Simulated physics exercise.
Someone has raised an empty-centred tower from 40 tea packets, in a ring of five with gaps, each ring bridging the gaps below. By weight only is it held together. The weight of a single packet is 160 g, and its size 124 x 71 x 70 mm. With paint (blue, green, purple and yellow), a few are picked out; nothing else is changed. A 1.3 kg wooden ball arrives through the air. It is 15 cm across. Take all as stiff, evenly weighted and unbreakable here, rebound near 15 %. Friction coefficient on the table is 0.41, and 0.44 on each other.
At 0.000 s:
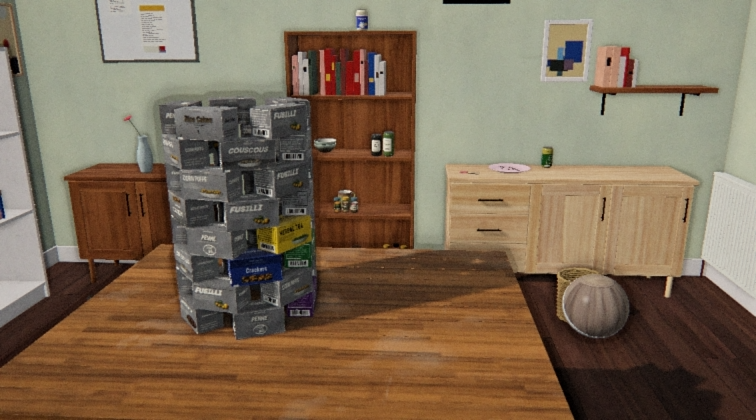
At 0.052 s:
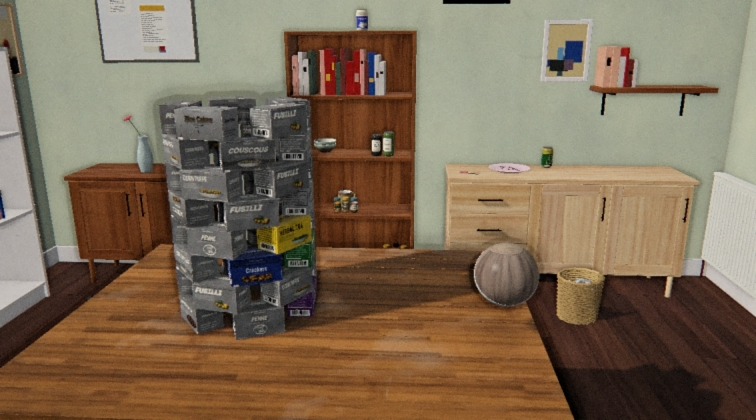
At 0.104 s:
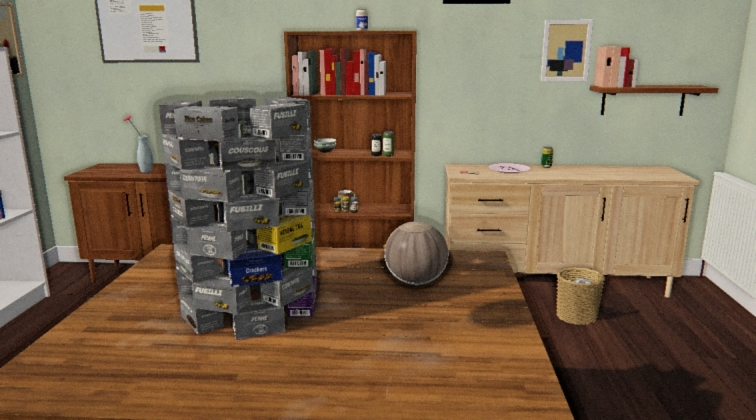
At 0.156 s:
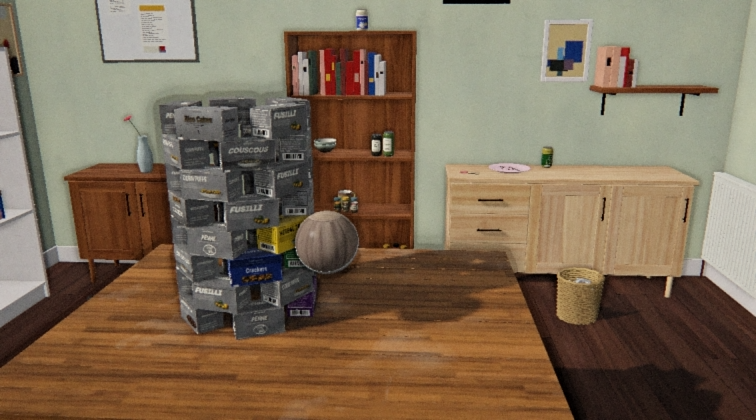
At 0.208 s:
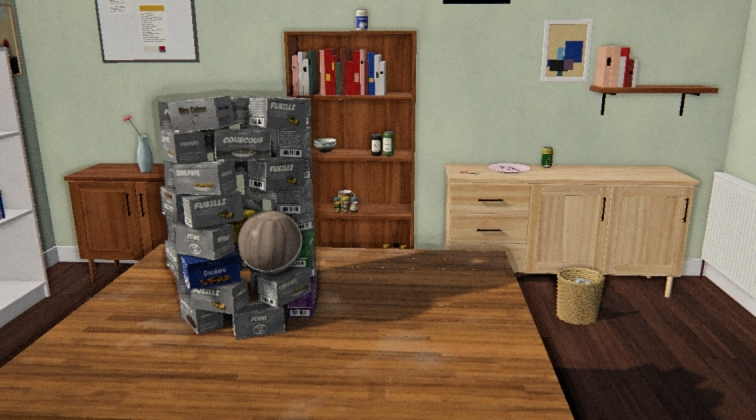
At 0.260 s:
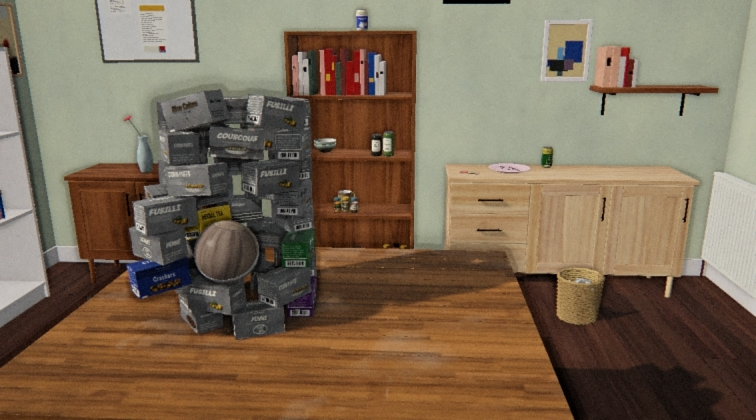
In a room with shelves and cabinets, a round hollow tower of mostly grey packets stands on a wooden table as a wooden ball flies in from the right. The ball strikes the tower's lower part and pushes inward, driving a blue packet out to the left while the packets above shift and lean.
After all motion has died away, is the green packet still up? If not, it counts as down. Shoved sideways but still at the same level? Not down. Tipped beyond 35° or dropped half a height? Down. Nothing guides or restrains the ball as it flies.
Yes.
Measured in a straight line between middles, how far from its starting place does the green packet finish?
Roughly 0 cm.
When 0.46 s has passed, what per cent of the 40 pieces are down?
25 percent by then.
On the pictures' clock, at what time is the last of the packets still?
At roughly 2.5 s.
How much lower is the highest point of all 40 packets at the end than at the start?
Drop: Around 21 cm.
Around 0.46 s, ball still moving; 10 of the 40 packets down; green packet unmoved; blue packet tipped 28°, 13 cm lower.
Around 0.80 s, ball still moving; 18 of the 40 packets down; green packet unmoved; blue packet on its side.
Around 1.36 s, ball still moving; 25 of the 40 packets down; green packet unmoved; yellow packet on its side.
Finally (2.5 s), ball rolling away; 25 of the 40 packets down; green packet unmoved; yellow packet on its side; blue packet 89 cm lower. Seen by the last camera, middles, green packet near (299, 247), yellow packet near (130, 306).
